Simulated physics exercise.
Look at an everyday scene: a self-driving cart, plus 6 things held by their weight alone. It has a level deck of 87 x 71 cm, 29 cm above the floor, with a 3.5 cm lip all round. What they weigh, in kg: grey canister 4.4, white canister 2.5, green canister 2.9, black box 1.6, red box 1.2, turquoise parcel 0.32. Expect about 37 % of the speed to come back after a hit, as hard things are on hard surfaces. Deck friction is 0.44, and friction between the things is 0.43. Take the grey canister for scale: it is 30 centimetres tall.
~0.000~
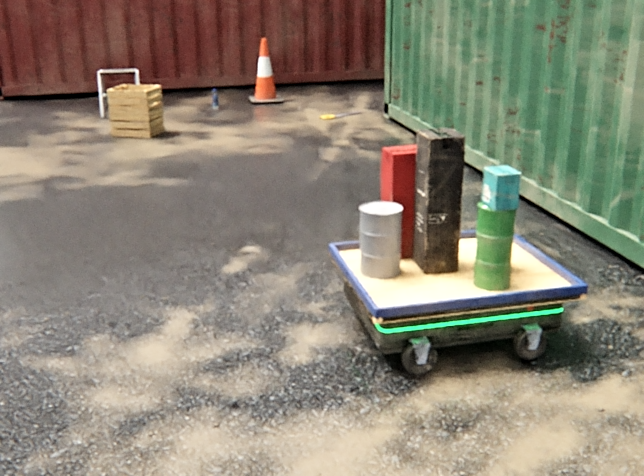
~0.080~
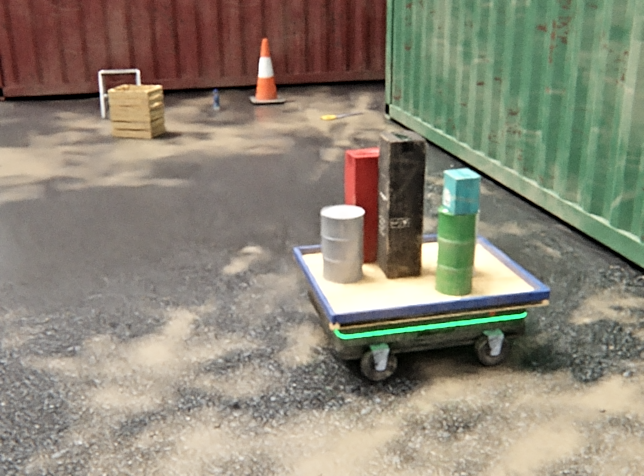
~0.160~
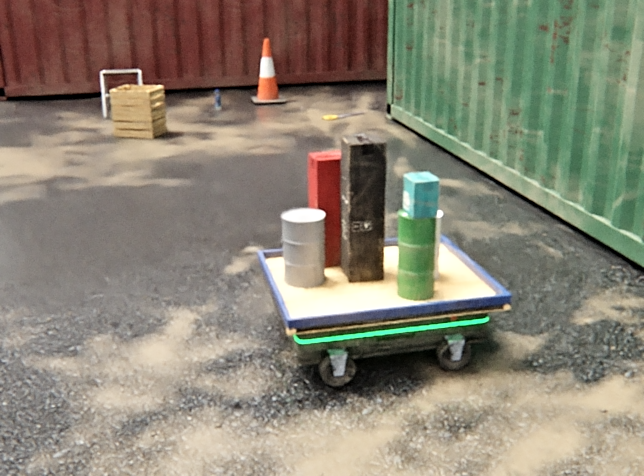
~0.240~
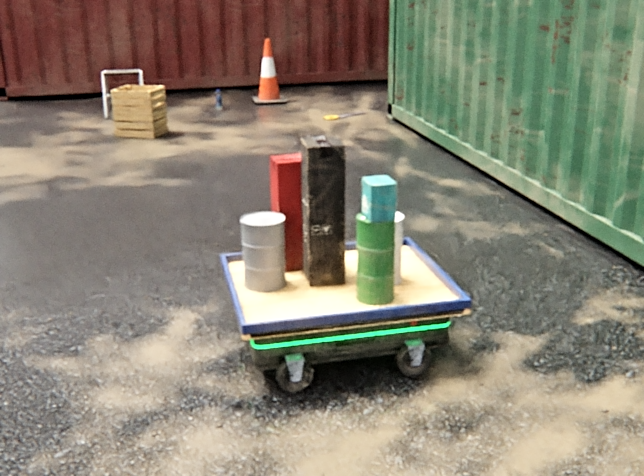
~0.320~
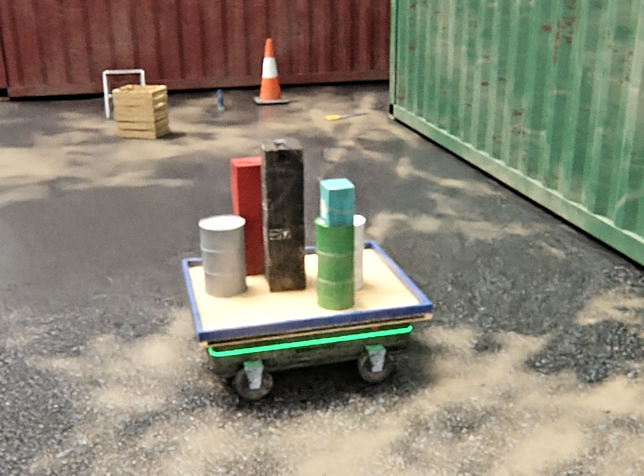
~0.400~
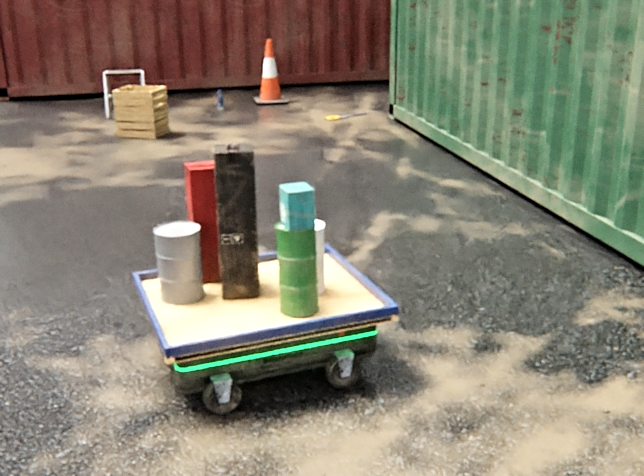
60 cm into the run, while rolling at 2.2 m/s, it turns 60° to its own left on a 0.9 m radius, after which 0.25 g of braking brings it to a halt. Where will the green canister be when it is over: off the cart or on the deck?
The green canister will be on the deck.
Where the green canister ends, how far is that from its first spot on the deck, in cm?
It ends up around 32 cm from its start.
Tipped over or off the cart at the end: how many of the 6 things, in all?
Total: 6.
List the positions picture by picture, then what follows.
In the first picture, 0 cm covered; green canister (494, 245); grey canister (381, 240).
In the second picture, 18 cm covered; black box (400, 205); red box (370, 206).
In the third picture, 35 cm covered; turquoise parcel (421, 195); grey canister (304, 248).
In the fourth picture, 53 cm covered; black box (323, 212).
In the fifth picture, 70 cm covered; red box (257, 216); turquoise parcel (337, 202).
In the sixth picture, 88 cm covered, turned 8°; green canister (298, 268); grey canister (180, 263) slid 6 cm.
After 0.90 s, 198 cm covered, turned 60°; grey canister, black box and red box now off the cart; green canister leaning 71° near (62, 387); turquoise parcel leaning 51°.
After 1.40 s, 269 cm covered, turned 60°; turquoise parcel now off the cart; green canister on its side; white canister on its side.
At rest (4.5 s), off the cart, grey canister, white canister, black box, red box and turquoise parcel; tipped over on the deck, green canister.
